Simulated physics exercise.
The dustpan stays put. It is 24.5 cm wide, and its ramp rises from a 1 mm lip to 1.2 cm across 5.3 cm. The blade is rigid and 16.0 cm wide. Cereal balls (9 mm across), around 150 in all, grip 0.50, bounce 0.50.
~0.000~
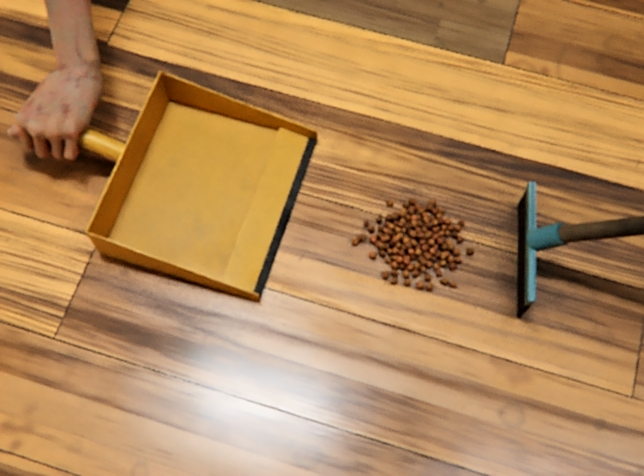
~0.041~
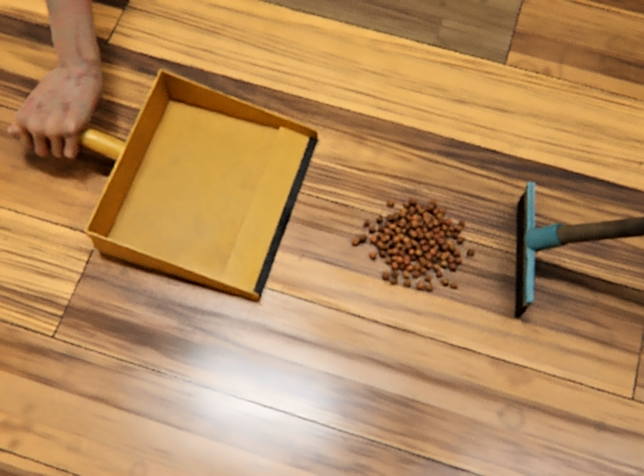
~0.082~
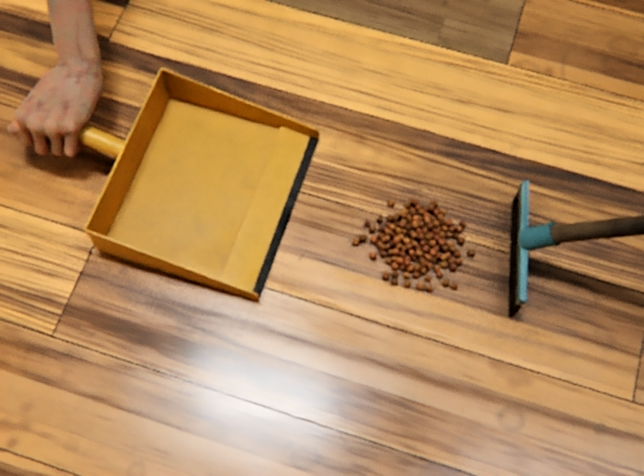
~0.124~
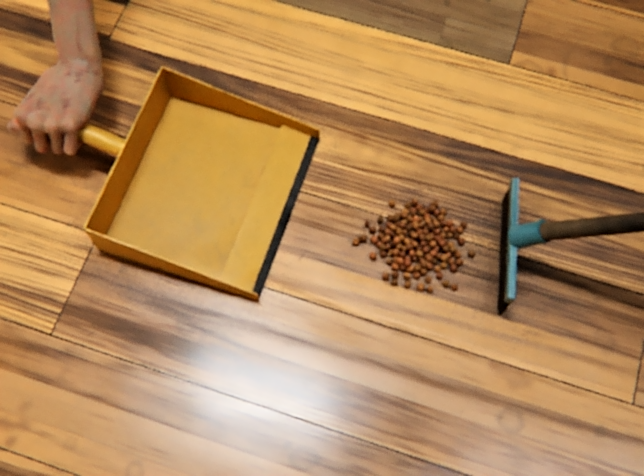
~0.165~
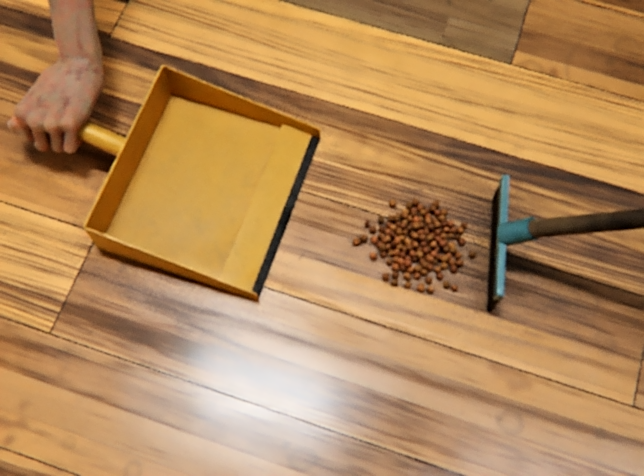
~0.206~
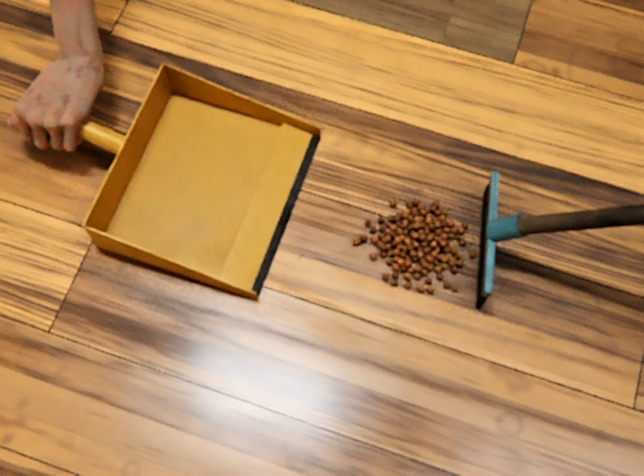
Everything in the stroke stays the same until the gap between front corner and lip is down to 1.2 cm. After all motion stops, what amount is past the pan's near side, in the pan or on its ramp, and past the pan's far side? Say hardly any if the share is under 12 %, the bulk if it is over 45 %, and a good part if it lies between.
Past the pan's near side - hardly any, in the pan or on its ramp - a good part, past the pan's far side - hardly any.
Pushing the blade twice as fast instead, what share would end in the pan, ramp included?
Share: Close to 35 %.
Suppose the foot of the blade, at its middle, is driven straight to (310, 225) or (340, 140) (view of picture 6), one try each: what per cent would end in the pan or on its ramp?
Some 35 in a hundred and 0 in a hundred.
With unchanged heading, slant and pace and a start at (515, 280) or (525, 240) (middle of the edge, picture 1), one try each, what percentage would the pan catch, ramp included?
Estimates: 35 percent and 15 percent.
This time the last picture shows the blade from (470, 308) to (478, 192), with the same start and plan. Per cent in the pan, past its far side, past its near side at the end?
That ends as pan 35, far 0, and near 5.
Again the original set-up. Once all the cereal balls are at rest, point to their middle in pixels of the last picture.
In the last view, approximately (298, 212).
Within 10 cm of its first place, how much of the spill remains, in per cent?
Near 15 per cent.
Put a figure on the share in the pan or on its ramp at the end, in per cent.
Near 25 in every hundred.
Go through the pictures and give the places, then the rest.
Blade from (530, 301) to (530, 189), moved 0.0 cm, 0 of the pieces shifted so far; middle of the pieces at (411, 240); pan at (198, 191), in the first frame.
Blade from (528, 302) to (529, 189), moved 0.3 cm, 0 of the pieces shifted so far; middle of the pieces at (412, 240), in the second frame.
Blade from (521, 301) to (524, 187), moved 1.2 cm, 0 of the pieces shifted so far; middle of the pieces at (412, 241), in the third frame.
Blade from (510, 299) to (514, 185), moved 2.6 cm, 0 of the pieces shifted so far; middle of the pieces at (413, 241), in the fourth frame.
Blade from (498, 296) to (504, 182), moved 4.1 cm, 0 of the pieces shifted so far; middle of the pieces at (413, 242), in the fifth frame.
Blade from (487, 293) to (494, 179), moved 5.5 cm, 0 of the pieces shifted so far; middle of the pieces at (413, 242); pan at (199, 186). The blade's pace is about 0.35 m/s, in the sixth frame.
Then, at 0.51 s, middle of the blade 14 cm from the lip; 0 % over the lip, far side 0 %, near side 0 %.
After 0.71 s, middle of the blade 7 cm from the lip; 0 % over the lip, far side 0 %, near side 0 %.
After 1.03 s, middle of the blade 3 cm from the lip; 25 % over the lip, far side 0 %, near side 0 %.
At rest (1.3 s), near side 0 %, pan 25 %, far side 0 %, in front of the lip or behind the blade 75 %.
